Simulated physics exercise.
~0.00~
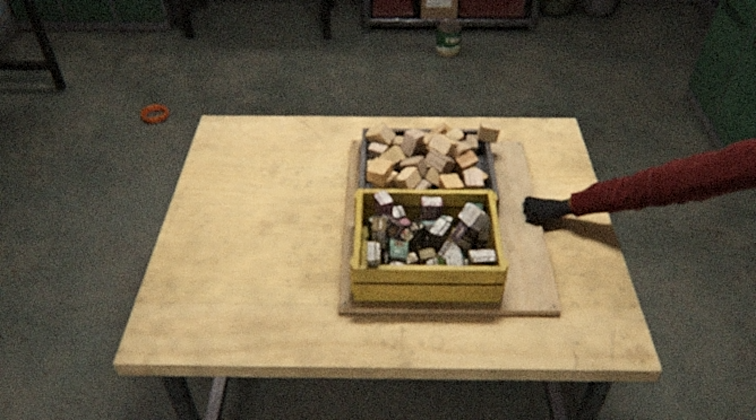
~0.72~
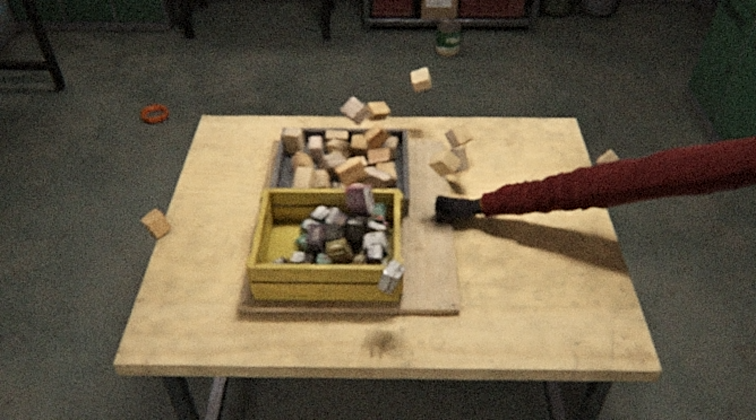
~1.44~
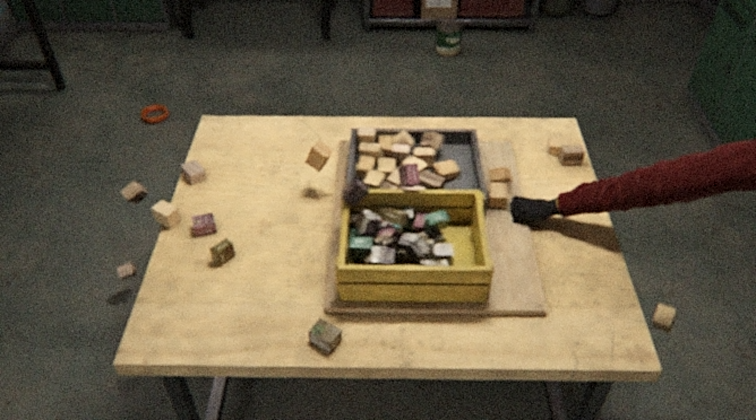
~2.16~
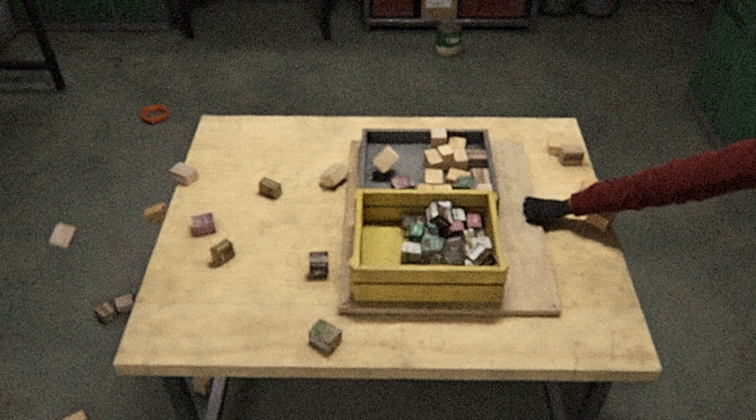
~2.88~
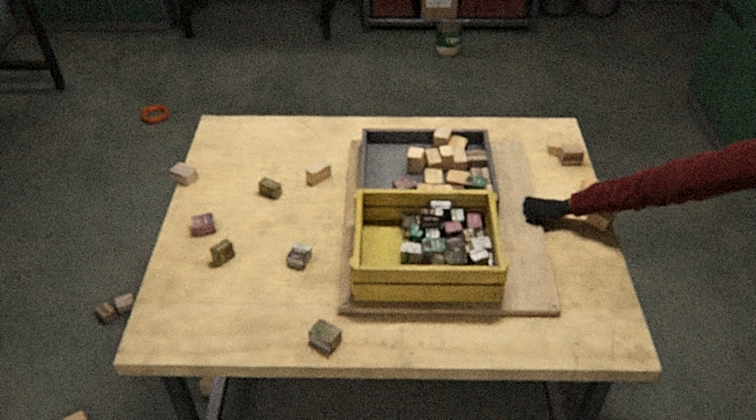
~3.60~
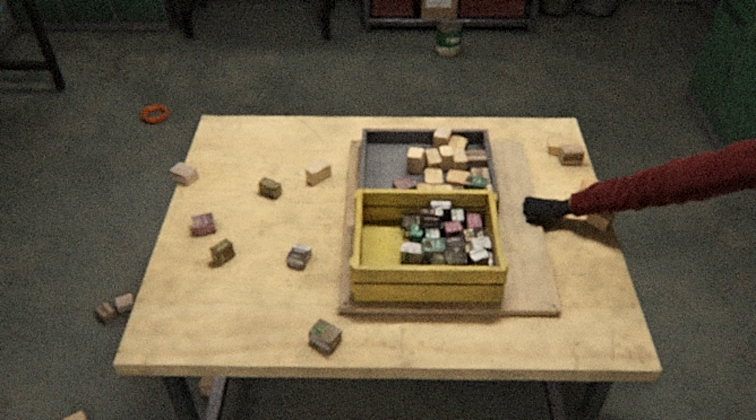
Blocks fly from two crates as an arm shakes their board, then lie scattered.
